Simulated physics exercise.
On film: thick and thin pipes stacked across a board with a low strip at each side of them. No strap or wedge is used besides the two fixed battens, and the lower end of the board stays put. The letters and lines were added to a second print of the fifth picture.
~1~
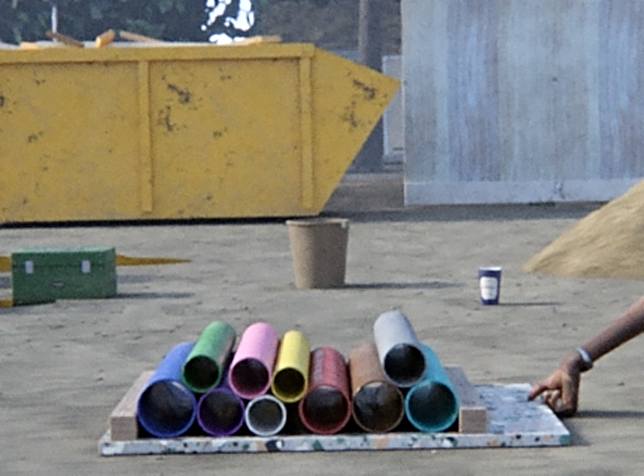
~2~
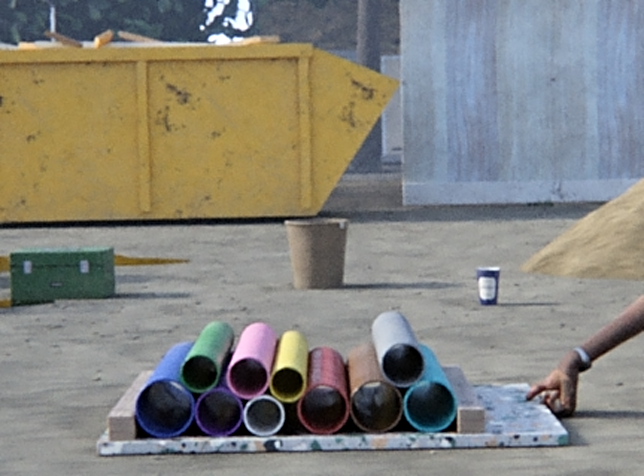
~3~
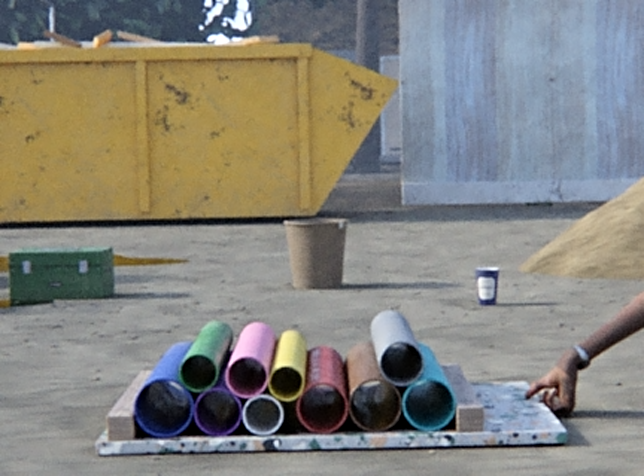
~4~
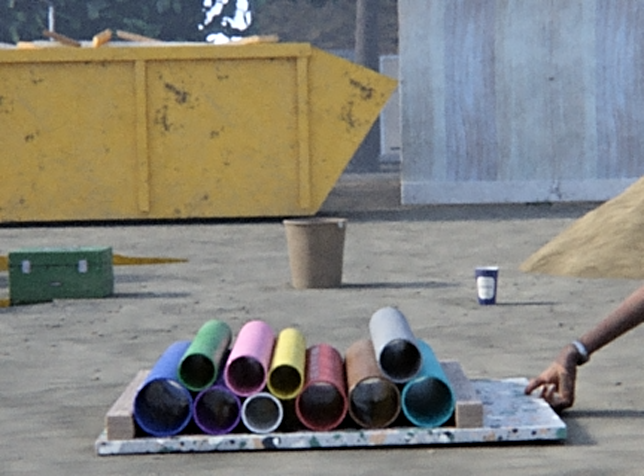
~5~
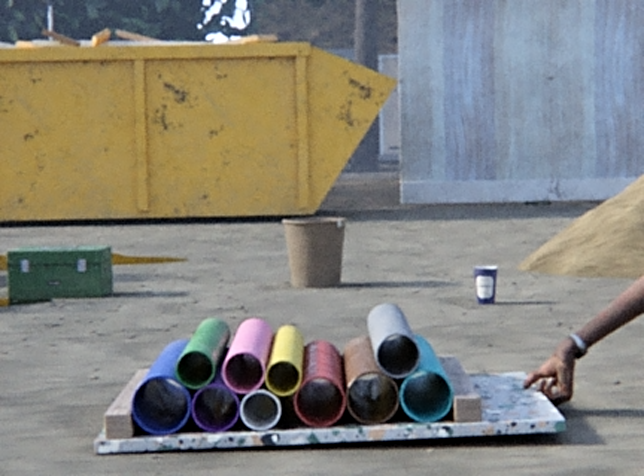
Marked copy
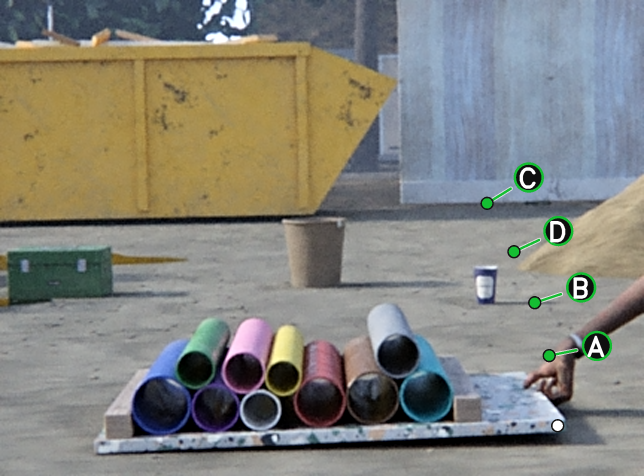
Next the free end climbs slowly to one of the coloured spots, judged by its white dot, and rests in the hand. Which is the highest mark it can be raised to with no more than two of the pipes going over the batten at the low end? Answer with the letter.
Up to C.
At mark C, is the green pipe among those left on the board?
Yes.
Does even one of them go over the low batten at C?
At C: No.
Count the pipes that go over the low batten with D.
It comes to none.
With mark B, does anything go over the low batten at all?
No, at B.
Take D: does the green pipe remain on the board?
Yes, with D.
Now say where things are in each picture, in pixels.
In the first picture, green pipe (201, 373); pink pipe (250, 377); yellow pipe (290, 384).
In the second picture, yellow pipe (288, 384); board (331, 405).
In the third picture, board (330, 404); brown pipe (375, 405); turquoise pipe (429, 404); pink pipe (247, 377).
In the fourth picture, board (330, 401); blue pipe (163, 406); purple pipe (217, 410).
In the fifth picture, board (328, 398); blue pipe (161, 405); purple pipe (216, 408).
On the marked copy, A at (549, 356); B at (535, 303); C at (487, 203); D at (514, 252); the white dot at (558, 426).
Following C. Soon after the start, board at 18°.
Later, board at 31°.
In the end, board at 31°, none over the low batten.
As for the rest, A none over the low batten; B none over the low batten; D none over the low batten.
